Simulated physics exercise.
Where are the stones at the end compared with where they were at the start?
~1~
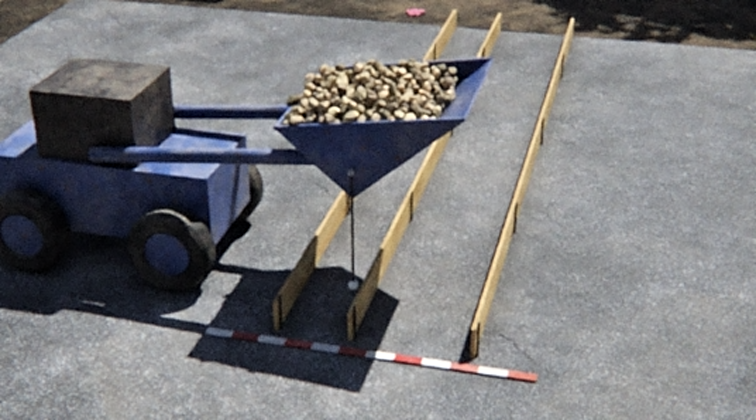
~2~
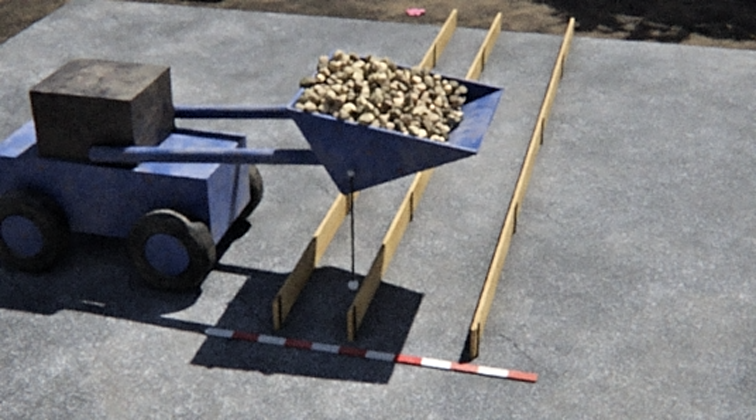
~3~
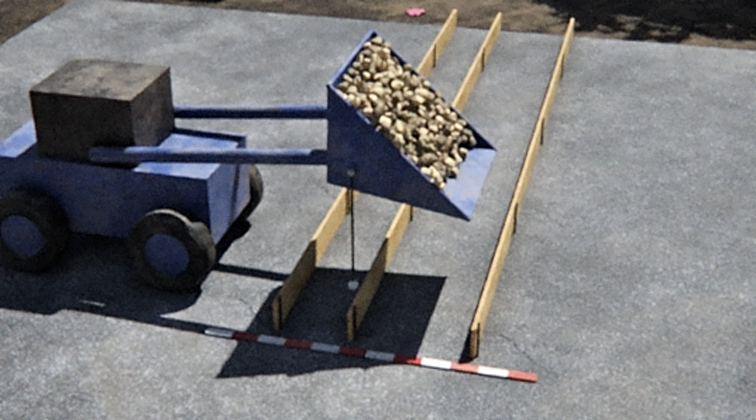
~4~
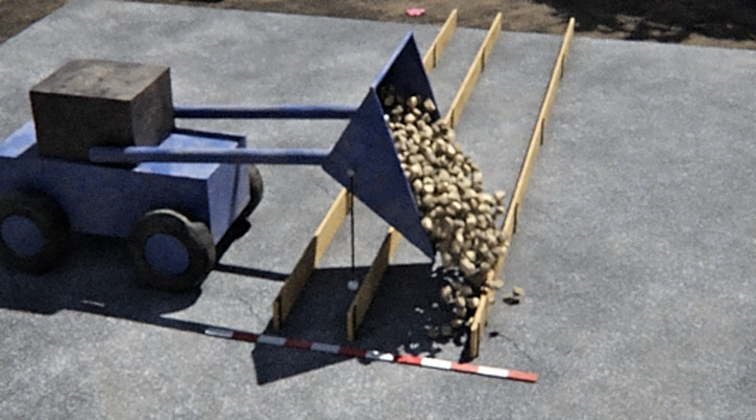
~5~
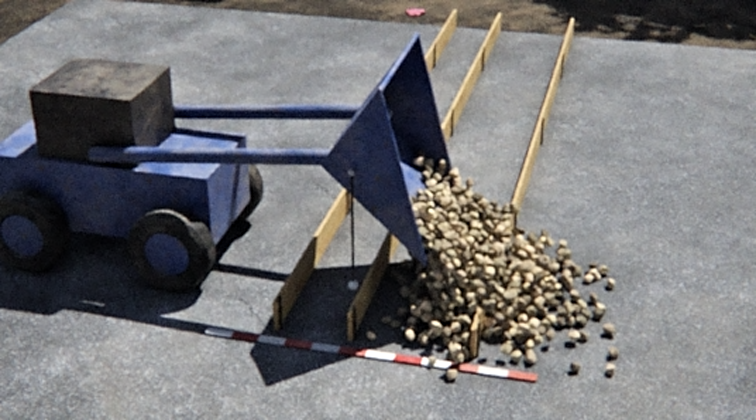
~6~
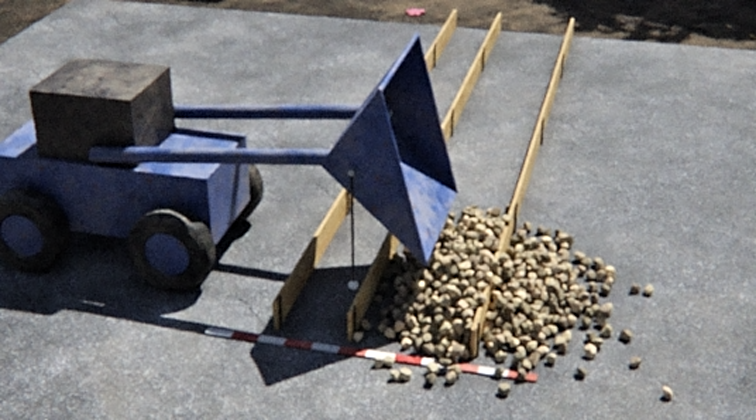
At the start the stones sit up in the raised blue bucket. By the end they lie lower and farther right, heaped on the ground around the near end of the rightmost plank.
